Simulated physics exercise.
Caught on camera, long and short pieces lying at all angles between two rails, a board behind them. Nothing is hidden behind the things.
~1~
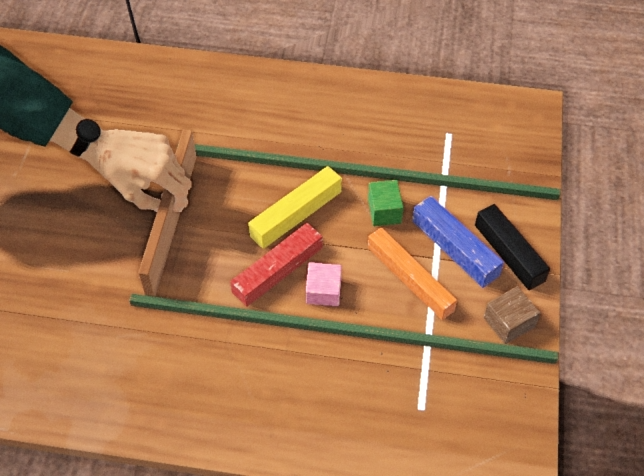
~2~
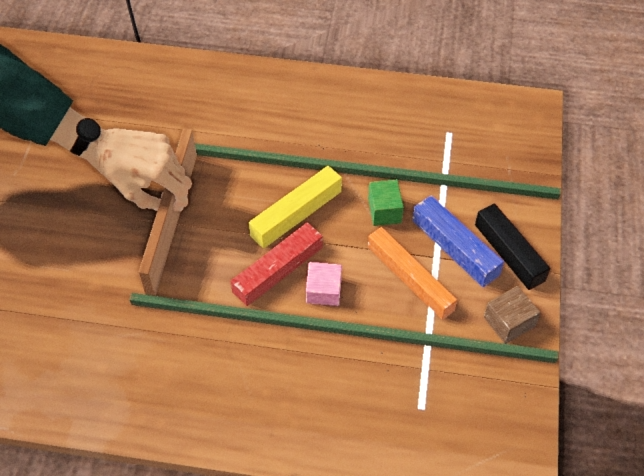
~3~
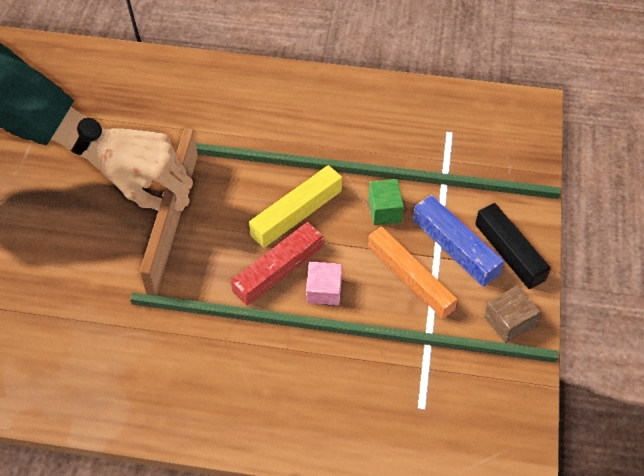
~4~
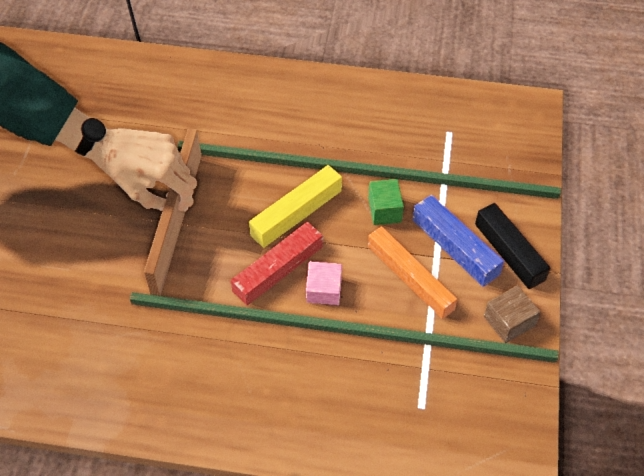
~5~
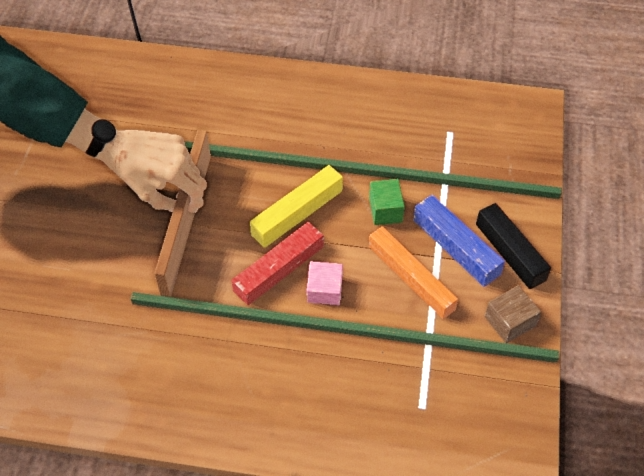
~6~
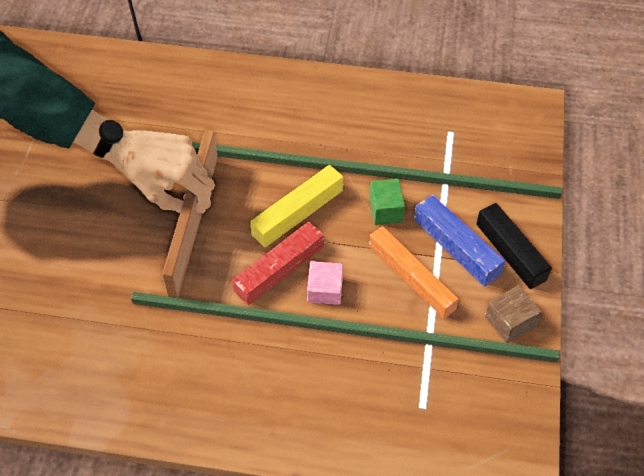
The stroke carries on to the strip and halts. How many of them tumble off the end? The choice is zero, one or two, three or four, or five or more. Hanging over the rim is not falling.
Here the number that fall off is zero.
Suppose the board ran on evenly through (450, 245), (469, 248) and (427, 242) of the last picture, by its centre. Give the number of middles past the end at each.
In that order 0, 2 and 0.
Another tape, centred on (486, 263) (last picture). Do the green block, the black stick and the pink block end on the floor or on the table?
The green block does not fall; the black stick is lost; the pink block does not fall.
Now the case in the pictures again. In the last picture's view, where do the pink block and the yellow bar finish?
About (482, 320), and the other about (452, 221).
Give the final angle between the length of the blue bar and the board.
Some 15 degrees.
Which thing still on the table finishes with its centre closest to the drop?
Foremost is the brown block.
Early on, none off yet; brown block at rest near (513, 314); black stick at rest near (513, 245); blue bar at rest near (458, 240).
A while later, none off yet; brown block at rest near (514, 314); black stick moving near (518, 244); blue bar travelled a little near (493, 249).
Finally, the number that fall off is zero.
